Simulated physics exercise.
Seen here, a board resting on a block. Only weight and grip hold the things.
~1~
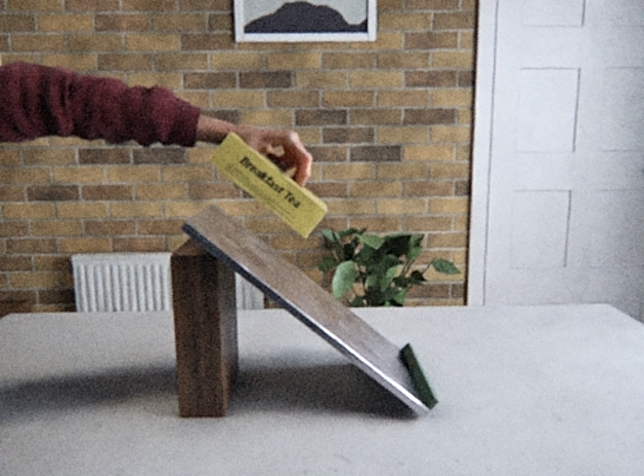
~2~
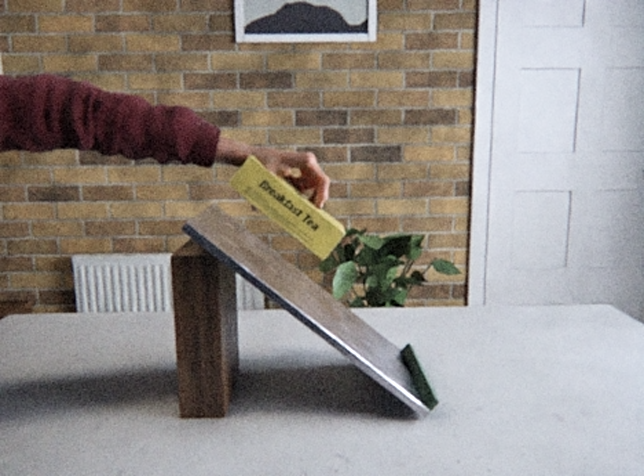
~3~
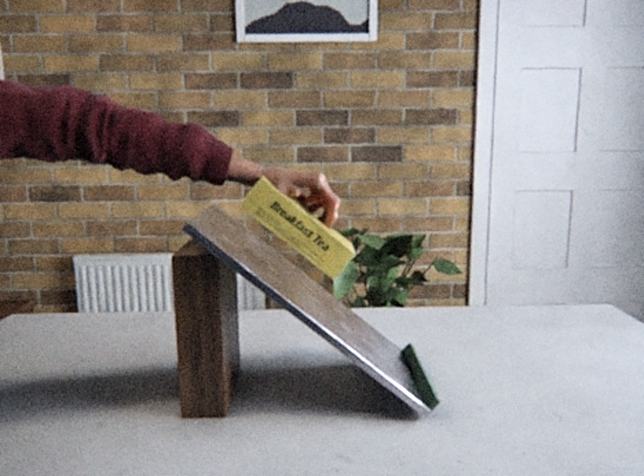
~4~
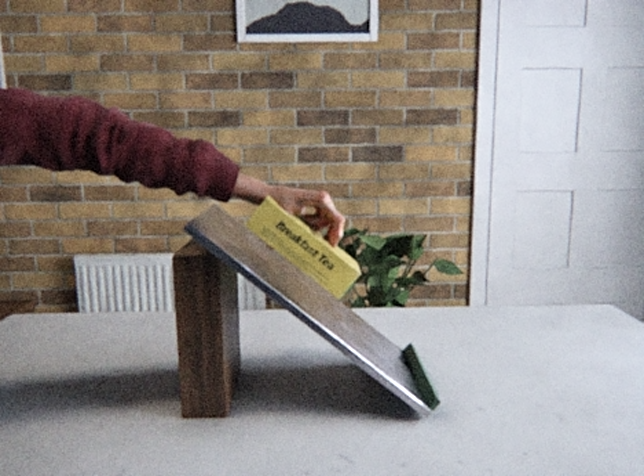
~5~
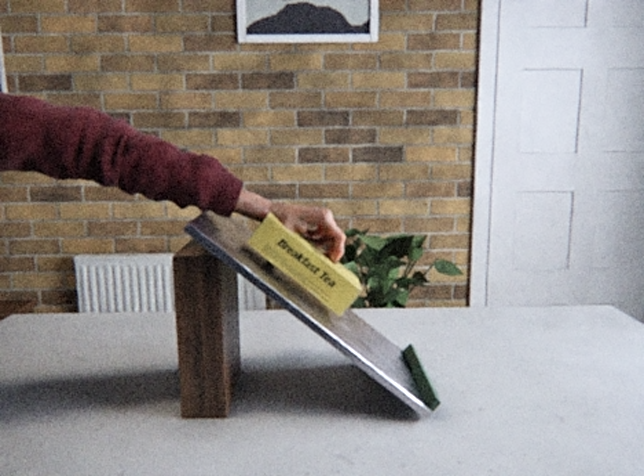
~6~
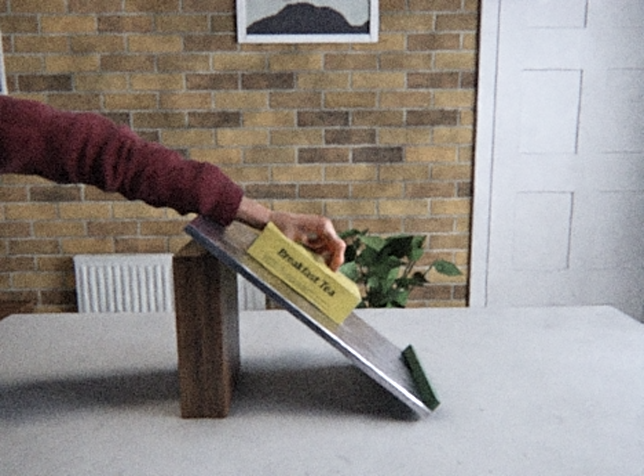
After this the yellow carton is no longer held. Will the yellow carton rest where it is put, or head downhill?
Outcome: The yellow carton runs down the board.
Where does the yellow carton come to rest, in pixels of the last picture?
Near (382, 331).
Then, 0.30 s later than the last frame, yellow carton moved a little near (345, 301).
Then, 0.40 s later than the last frame, yellow carton moved about its own width near (383, 329).
When it is over, moved from the start, yellow carton. End places, in pixels of the last picture, yellow carton near (382, 331). The yellow carton goes downhill.
